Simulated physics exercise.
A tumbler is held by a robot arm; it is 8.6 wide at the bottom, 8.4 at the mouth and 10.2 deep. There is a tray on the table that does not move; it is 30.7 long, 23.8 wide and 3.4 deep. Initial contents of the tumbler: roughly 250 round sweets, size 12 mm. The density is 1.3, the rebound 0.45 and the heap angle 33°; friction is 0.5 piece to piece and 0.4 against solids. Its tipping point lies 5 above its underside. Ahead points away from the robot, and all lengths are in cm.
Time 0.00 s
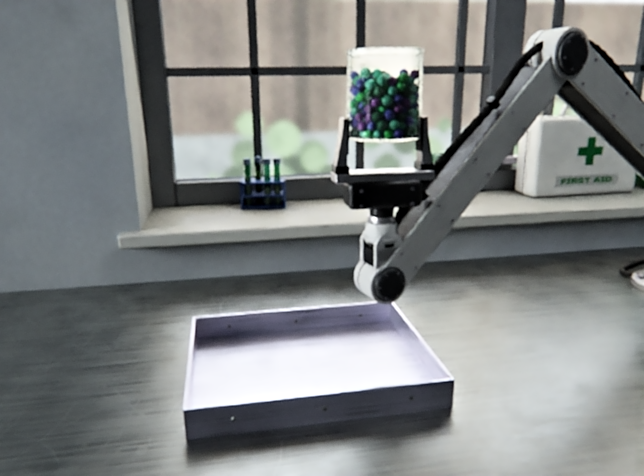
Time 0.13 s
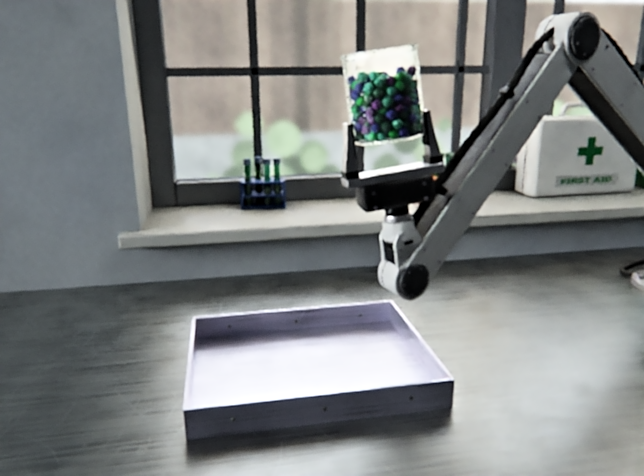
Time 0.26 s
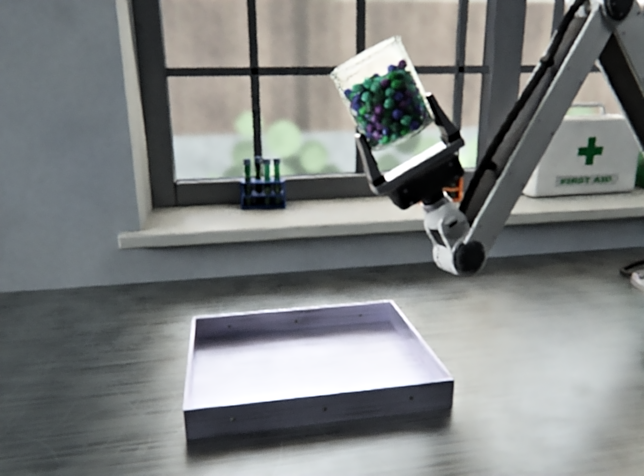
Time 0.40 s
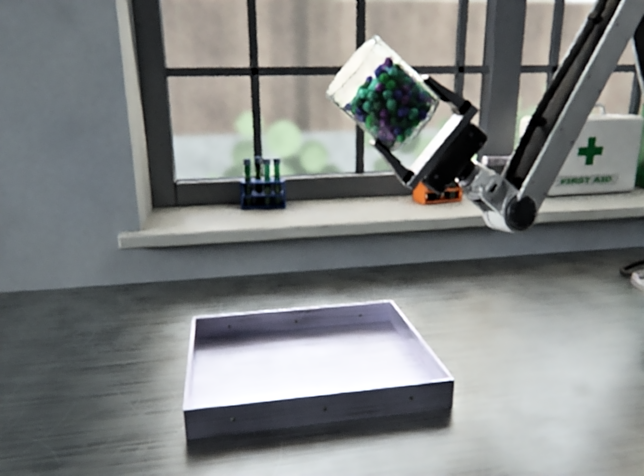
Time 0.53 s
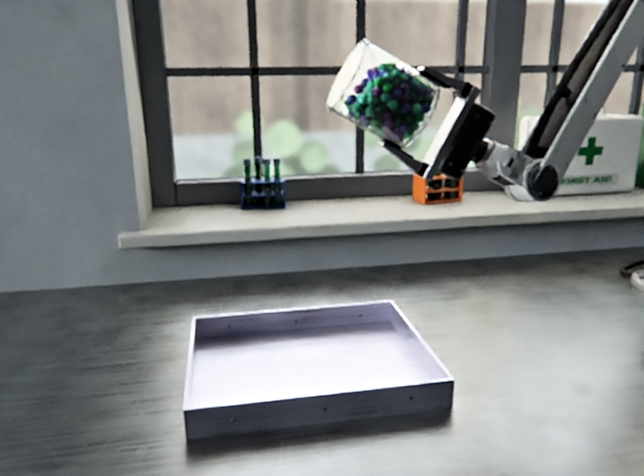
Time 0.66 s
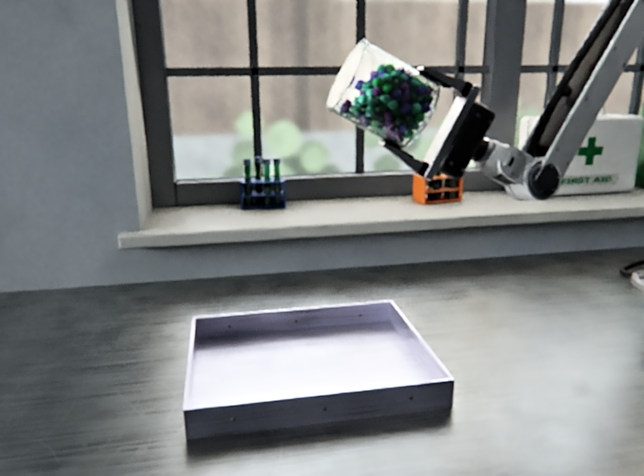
At the start, a robot arm holds a clear tumbler of green, blue and purple balls upright above a pale, empty tray on a dark table by a window. The arm steadily tilts the tumbler to the left until it leans steeply, then keeps it still, with the balls inside.
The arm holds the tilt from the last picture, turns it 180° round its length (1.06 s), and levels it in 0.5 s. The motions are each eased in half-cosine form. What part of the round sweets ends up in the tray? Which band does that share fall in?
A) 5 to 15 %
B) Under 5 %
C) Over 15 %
Under 5 % (B).
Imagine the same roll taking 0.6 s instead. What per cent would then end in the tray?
Then roughly 0 %.
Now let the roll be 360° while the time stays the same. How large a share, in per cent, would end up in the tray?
It would be roughly 0 percent.
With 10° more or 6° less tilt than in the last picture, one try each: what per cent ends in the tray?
Roughly 5 % on the first try and 0 % on the second.
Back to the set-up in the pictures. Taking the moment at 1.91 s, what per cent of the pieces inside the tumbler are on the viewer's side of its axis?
Roughly 55 per cent.
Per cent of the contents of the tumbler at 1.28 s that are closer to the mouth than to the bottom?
My estimate is some 35 per cent.
By 1.28 s, tipped 62°, highest piece 39 above the table; 251 in the tumbler.
By 1.91 s, tipped 43°, highest piece 39 above the table; 248 in the tumbler, 3 in the tray.
By 2.42 s, upright, highest piece 41 above the table; 248 in the tumbler, 3 in the tray.
By 3.12 s, upright, highest piece 41 above the table; 248 in the tumbler, 3 in the tray.
Final count, 248 in the tumbler, 3 in the tray. That is 1 % in the tray.
